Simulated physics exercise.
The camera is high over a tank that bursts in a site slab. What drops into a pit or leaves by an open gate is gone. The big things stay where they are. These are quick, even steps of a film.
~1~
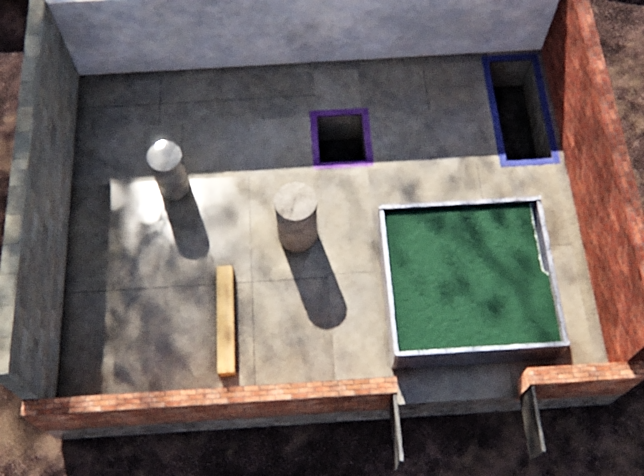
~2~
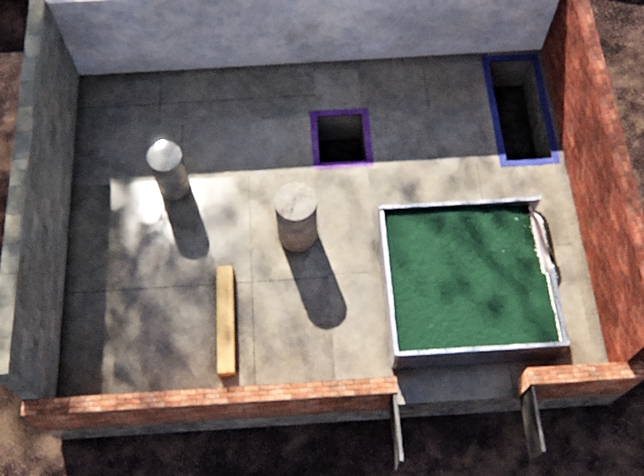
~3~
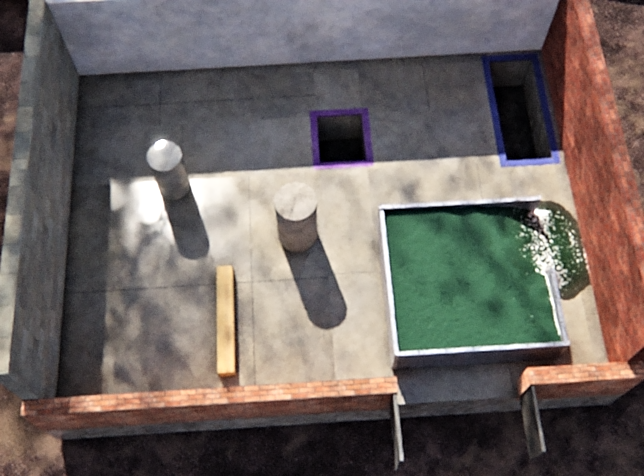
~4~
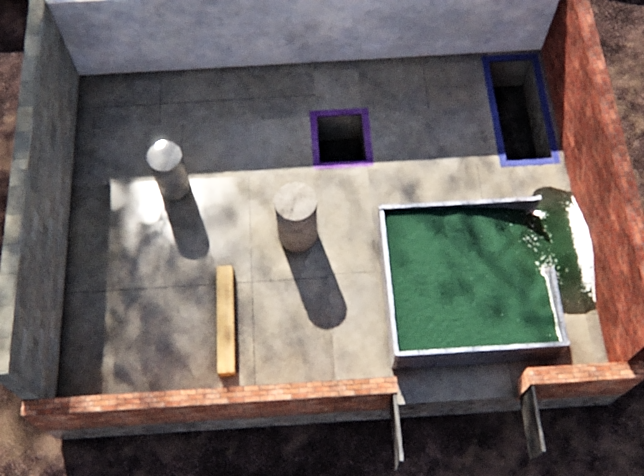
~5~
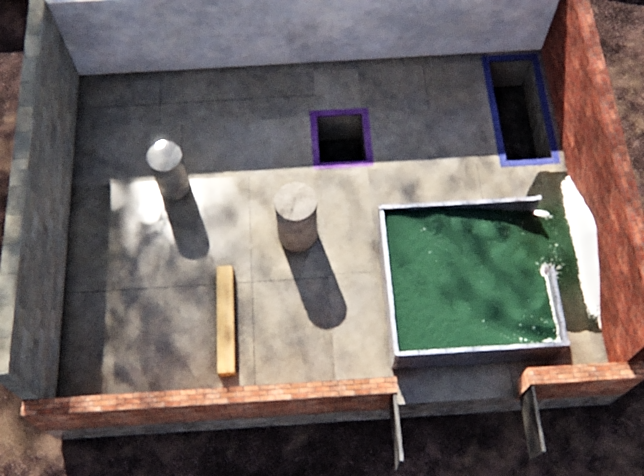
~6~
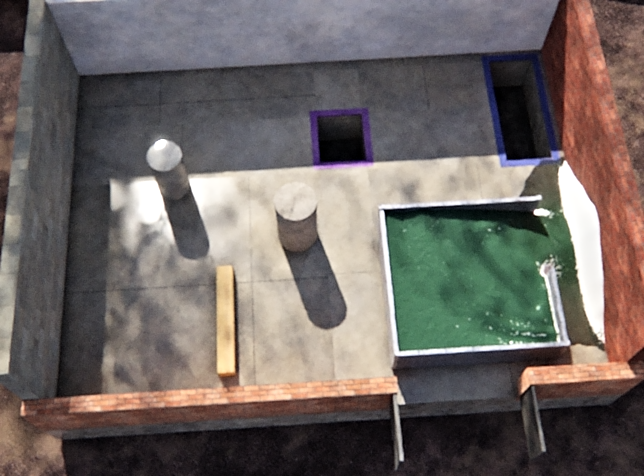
In a walled yard with two square-edged pits, green water in a tank burst through a gap in its right side, splashed to the brick wall and spread along it both ways.
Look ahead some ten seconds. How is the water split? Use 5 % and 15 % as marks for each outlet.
One by one: The gate takes from 5 to 15 %; the blue pit takes over 15 %; the purple pit takes under 5 %.
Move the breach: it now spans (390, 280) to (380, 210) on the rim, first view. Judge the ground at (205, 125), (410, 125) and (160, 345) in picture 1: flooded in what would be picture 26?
In that order: Awash, clear, under water.
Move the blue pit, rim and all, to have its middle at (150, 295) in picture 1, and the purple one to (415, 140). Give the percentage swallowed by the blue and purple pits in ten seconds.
Per cent: Blue 4, purple 6.
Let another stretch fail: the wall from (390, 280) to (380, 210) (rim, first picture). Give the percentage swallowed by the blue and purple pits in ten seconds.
Parts in a hundred: Blue 0, purple 12.
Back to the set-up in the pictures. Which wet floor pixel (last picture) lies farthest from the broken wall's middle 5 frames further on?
I would point to (541, 91).
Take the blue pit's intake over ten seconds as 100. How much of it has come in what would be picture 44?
About 75 per cent.
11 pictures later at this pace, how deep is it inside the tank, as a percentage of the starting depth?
Roughly 66 per cent.
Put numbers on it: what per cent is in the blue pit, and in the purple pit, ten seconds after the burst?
About 40 and 0 per cent.
A moment on, water covers 10 % of the floor; the gate 0 %, the blue pit 2 %, the purple pit 0 %.
Next, water covers 10 % of the floor; the gate 0 %, the blue pit 9 %, the purple pit 0 %.
Then, water covers 15 % of the floor; the gate 2 %, the blue pit 18 %, the purple pit 0 %.
Later, water covers 20 % of the floor; the gate 7 %, the blue pit 29 %, the purple pit 0 %.
In the end, water covers 25 % of the floor; the gate 10 %, the blue pit 40 %, the purple pit 1 %.
